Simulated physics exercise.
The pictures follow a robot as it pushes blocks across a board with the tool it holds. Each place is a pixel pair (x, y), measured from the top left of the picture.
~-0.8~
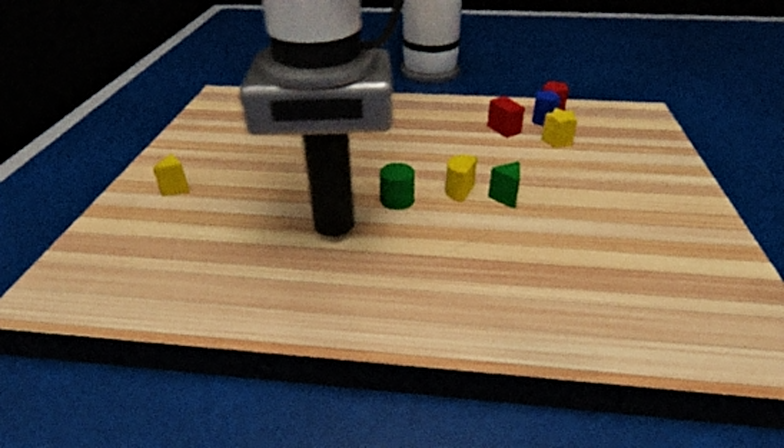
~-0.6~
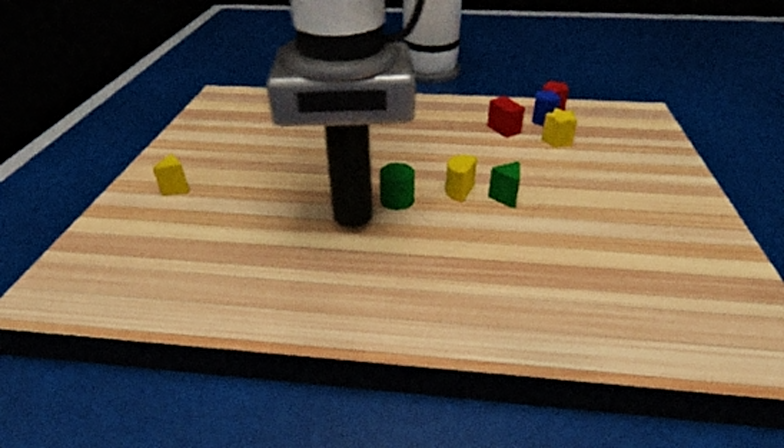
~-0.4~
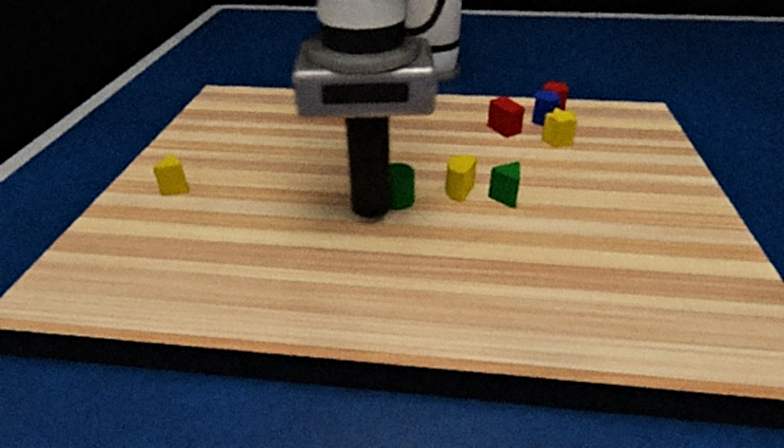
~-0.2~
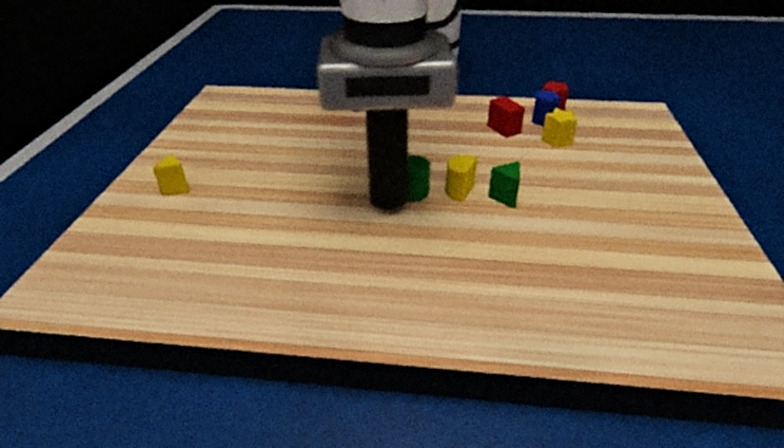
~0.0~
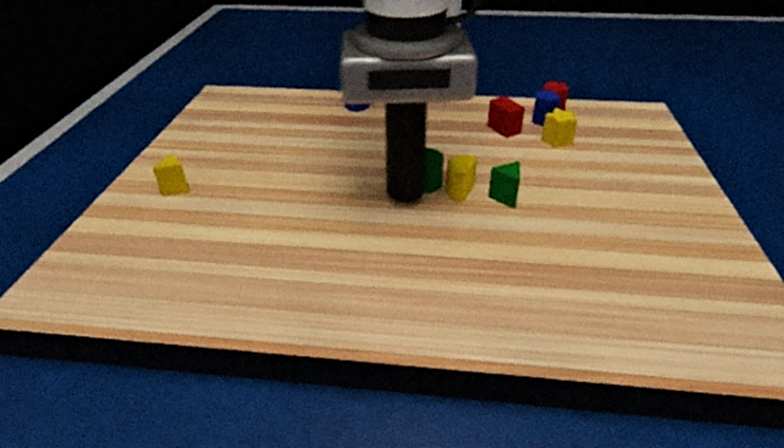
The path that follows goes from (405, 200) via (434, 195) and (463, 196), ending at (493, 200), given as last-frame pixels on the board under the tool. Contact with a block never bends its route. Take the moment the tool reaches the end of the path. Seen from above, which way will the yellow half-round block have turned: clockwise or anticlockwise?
From above, it turns counterclockwise.
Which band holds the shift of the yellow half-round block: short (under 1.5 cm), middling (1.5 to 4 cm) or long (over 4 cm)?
Displaced more than 4 cm.
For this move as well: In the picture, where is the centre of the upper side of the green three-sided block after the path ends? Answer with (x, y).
Final place: (537, 169).
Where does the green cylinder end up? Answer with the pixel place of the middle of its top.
It sits at (446, 147).
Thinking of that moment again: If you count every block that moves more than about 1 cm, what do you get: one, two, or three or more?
Here I'd predict at least three blocks moving more than 1 cm.
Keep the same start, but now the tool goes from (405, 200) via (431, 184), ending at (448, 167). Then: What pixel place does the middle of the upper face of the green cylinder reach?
It will likely be found at (463, 125).
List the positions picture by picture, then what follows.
The first picture shows tool's lower end at (334, 224); green cylinder at (397, 171); yellow half-round block at (462, 162); green three-sided block at (510, 169).
The second picture shows tool at (353, 215); blocks still.
The third picture shows tool at (371, 207); blocks still.
The fourth picture shows tool at (389, 199); green cylinder at (413, 163).
The fifth picture shows tool at (406, 191); green cylinder at (427, 155); yellow half-round block at (462, 162); green three-sided block at (510, 169).
The first path, step by step. One third of the way, tool at (435, 186); green cylinder at (442, 148); yellow half-round block at (468, 161).
Two thirds of the way, tool at (464, 188); green cylinder at (446, 147); yellow half-round block at (494, 159), turned 30° anticlockwise; green three-sided block at (525, 170), turned 15° clockwise.
At the end, tool at (494, 192); green cylinder at (446, 147); yellow half-round block at (512, 157), turned 90° anticlockwise; green three-sided block at (537, 169), turned 75° clockwise.
